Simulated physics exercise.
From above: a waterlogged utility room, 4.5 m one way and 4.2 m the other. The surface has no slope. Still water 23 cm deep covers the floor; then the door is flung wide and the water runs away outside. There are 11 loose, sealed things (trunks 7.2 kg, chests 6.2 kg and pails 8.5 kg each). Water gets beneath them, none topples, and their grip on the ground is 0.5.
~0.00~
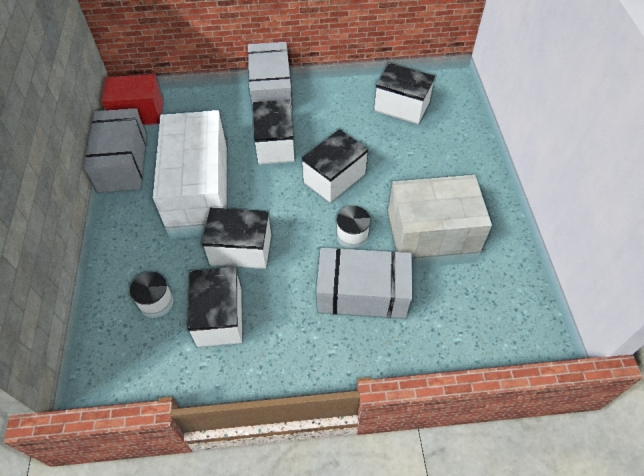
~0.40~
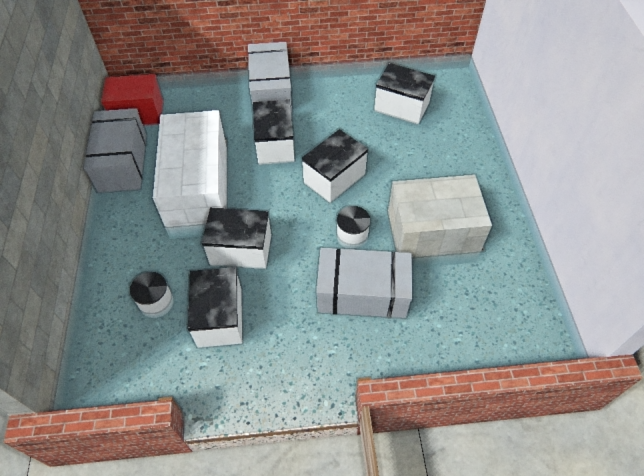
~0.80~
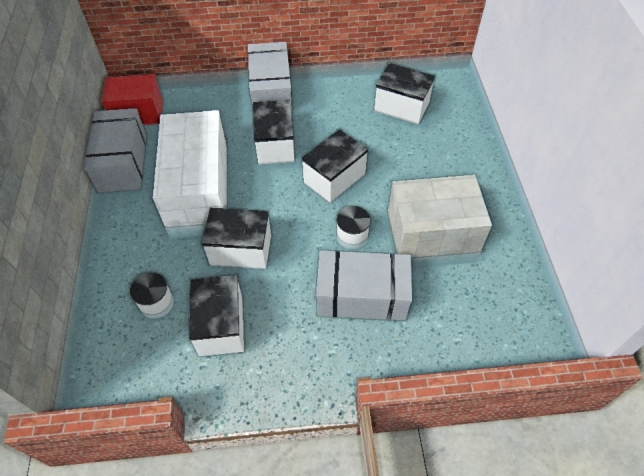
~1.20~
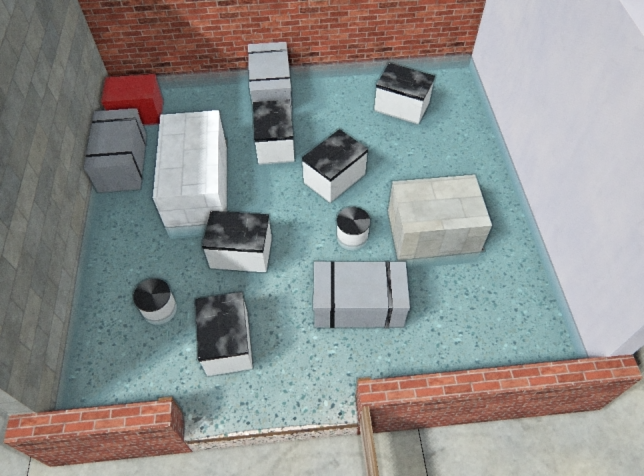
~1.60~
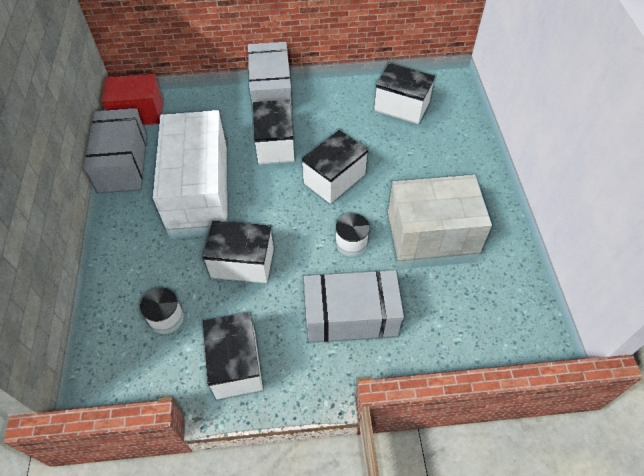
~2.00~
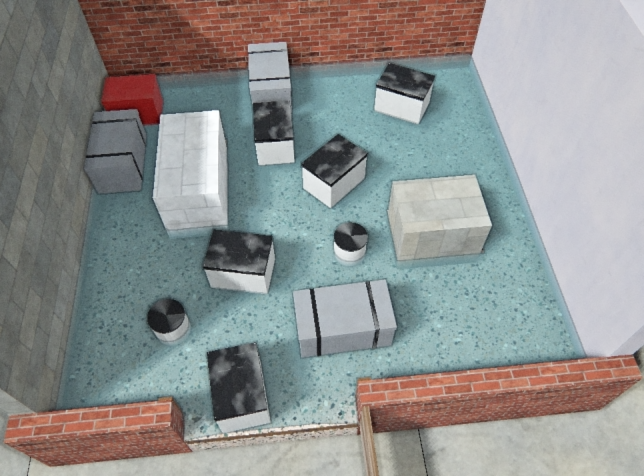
We see boxes and round pails standing in a flooded, walled room as a barrier in the front gap swings outward. A dark-topped box drifts nearer the opening, then a banded grey box slides forward and left while others shift slightly.
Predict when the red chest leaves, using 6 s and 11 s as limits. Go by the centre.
That happens after the second time or never.
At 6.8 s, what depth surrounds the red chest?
About 17 cm.
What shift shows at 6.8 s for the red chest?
About 60 cm.
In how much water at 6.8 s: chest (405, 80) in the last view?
Roughly 15 cm.
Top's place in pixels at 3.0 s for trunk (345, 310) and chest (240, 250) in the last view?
Around (318, 358) and (232, 278).
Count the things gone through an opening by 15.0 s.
By then 7.
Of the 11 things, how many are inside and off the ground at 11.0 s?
5 of them.
After 3.0 s the red chest is near (128, 92), 0.0 m from its start, afloat; 1 of 11 are out; 10 afloat.
After 6.8 s the red chest is near (114, 136), 0.7 m from its start, afloat; 5 of 11 are out; 6 afloat.
After 11.0 s the red chest is near (118, 190), 1.4 m from its start, afloat; 6 of 11 are out; 5 afloat.
After 15.0 s the red chest is near (108, 272), 2.3 m from its start, afloat; 7 of 11 are out; 4 afloat.
